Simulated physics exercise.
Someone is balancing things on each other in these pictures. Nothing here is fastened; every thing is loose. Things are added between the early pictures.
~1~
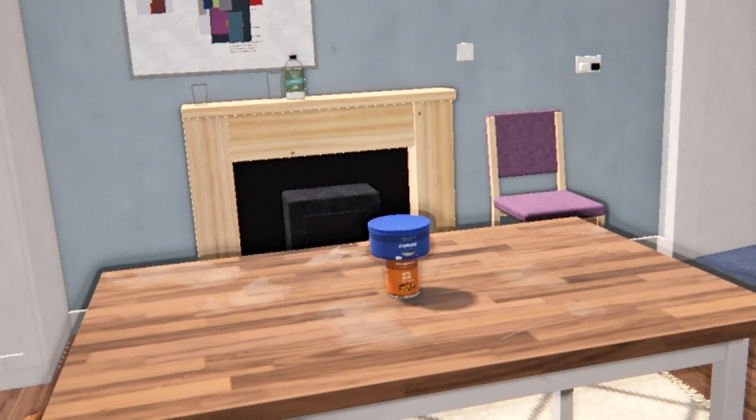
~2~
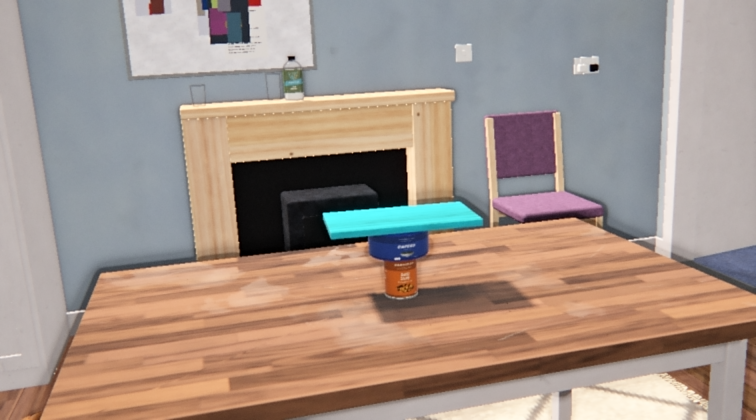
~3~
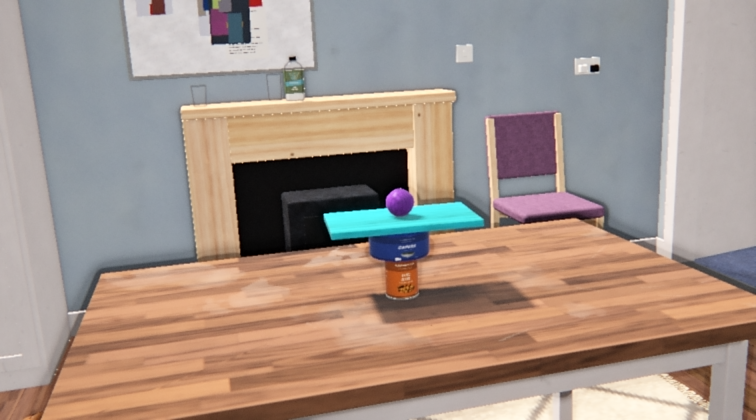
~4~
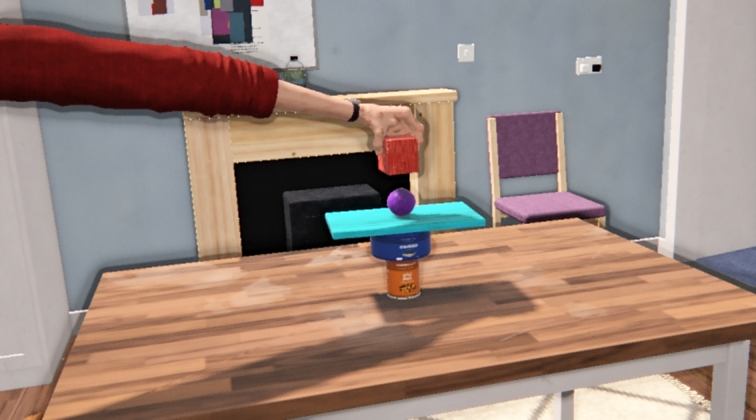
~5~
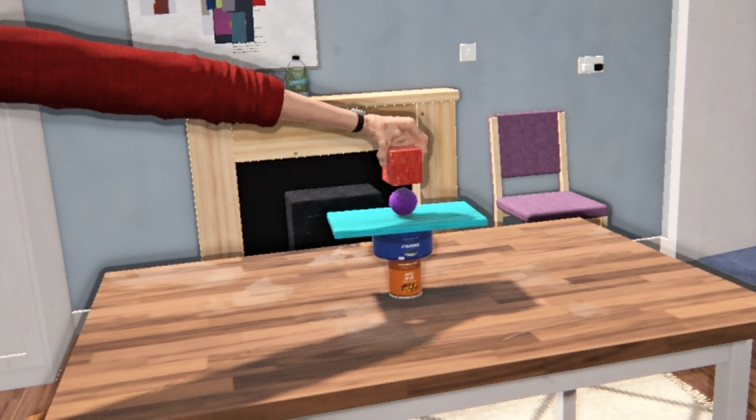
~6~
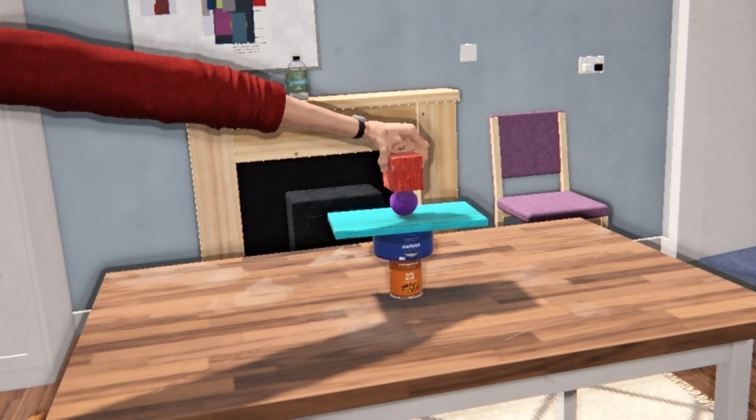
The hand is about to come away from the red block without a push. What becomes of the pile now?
I expect something to leave its place.
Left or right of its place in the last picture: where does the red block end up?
As we see it, to our right.
Then, 1.70 s later than the last frame, red block now fallen; turquoise board tilted by 20°; blue tub tilted by 20°.
Then, 1.90 s later than the last frame, purple onion now fallen; turquoise board tilted by 49°; blue tub tilted by 51°.
Then, 2.10 s later than the last frame, turquoise board and blue tub now fallen; orange pot moved about its own width.
When it is over, fallen, turquoise board, red block, purple onion and blue tub; moved from the start, orange pot. End places, in pixels of the last picture, red block near (544, 245). The pile comes apart.
